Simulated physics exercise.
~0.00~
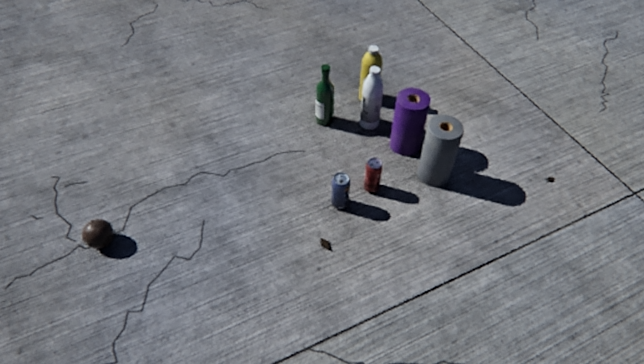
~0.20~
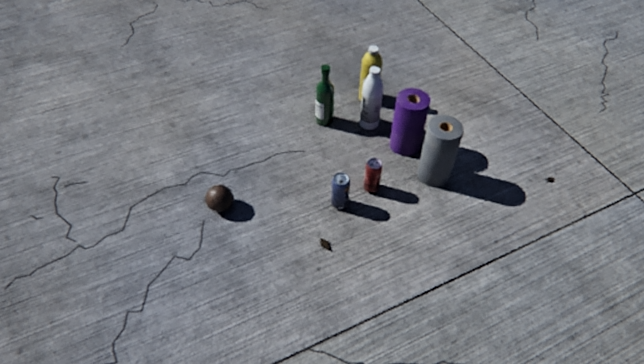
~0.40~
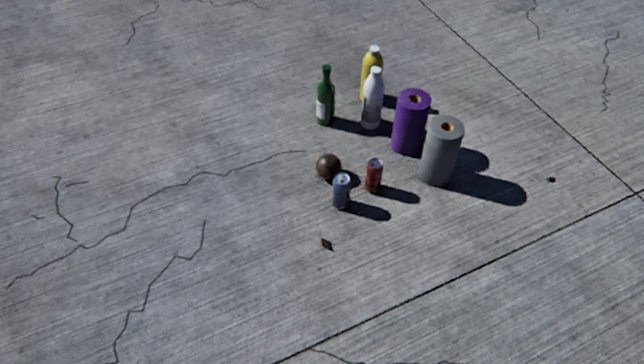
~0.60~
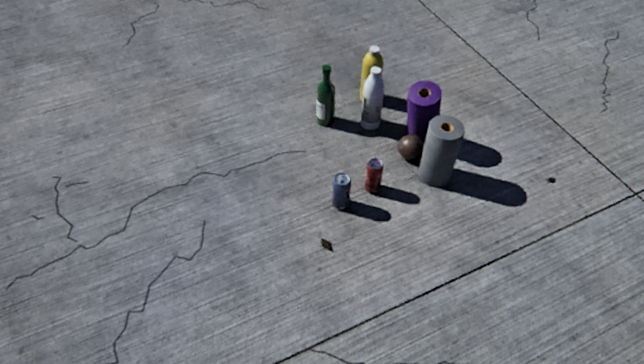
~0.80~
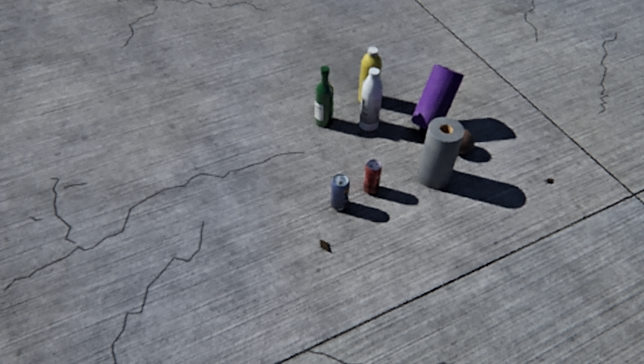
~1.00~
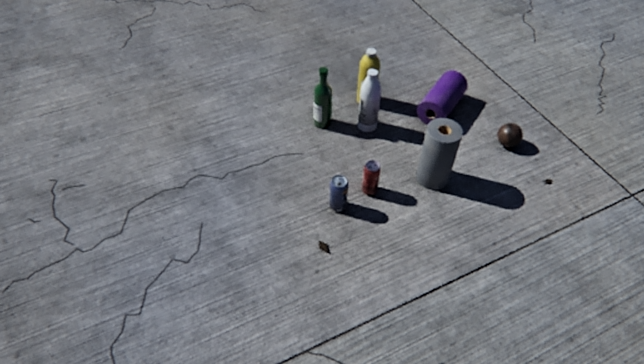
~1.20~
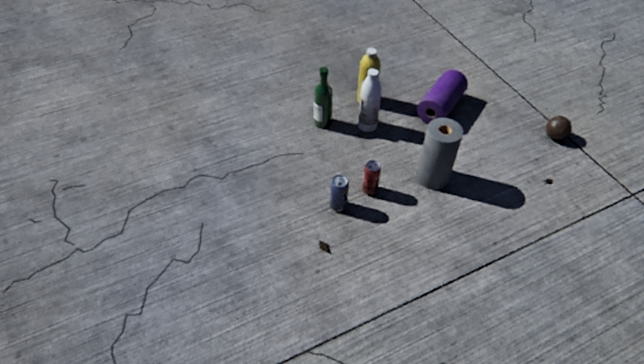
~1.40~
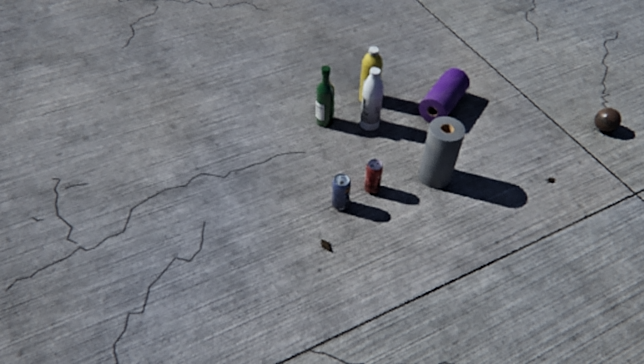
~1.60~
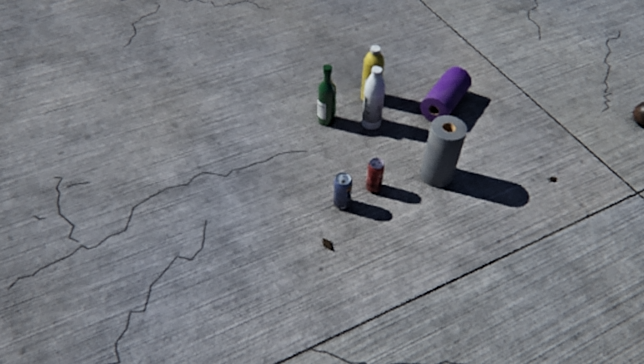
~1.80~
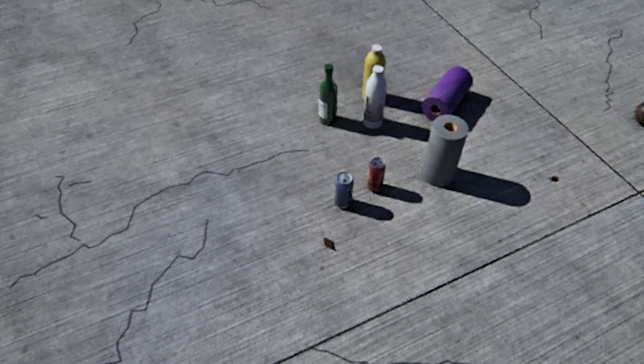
On a cracked grey concrete floor in hard light, a green bottle, a yellow bottle, a white bottle, a purple roll, a grey roll, a red can and a blue can stand grouped together. A brown ball rolls in from the left, passing just behind the blue can without upsetting it. It reaches the purple roll, which leans over and topples onto its side as the ball continues past the grey roll. The ball rolls on across the open floor to the right edge, where it remains partly in view. The purple roll lies fallen, while the bottles, cans and grey roll still stand.
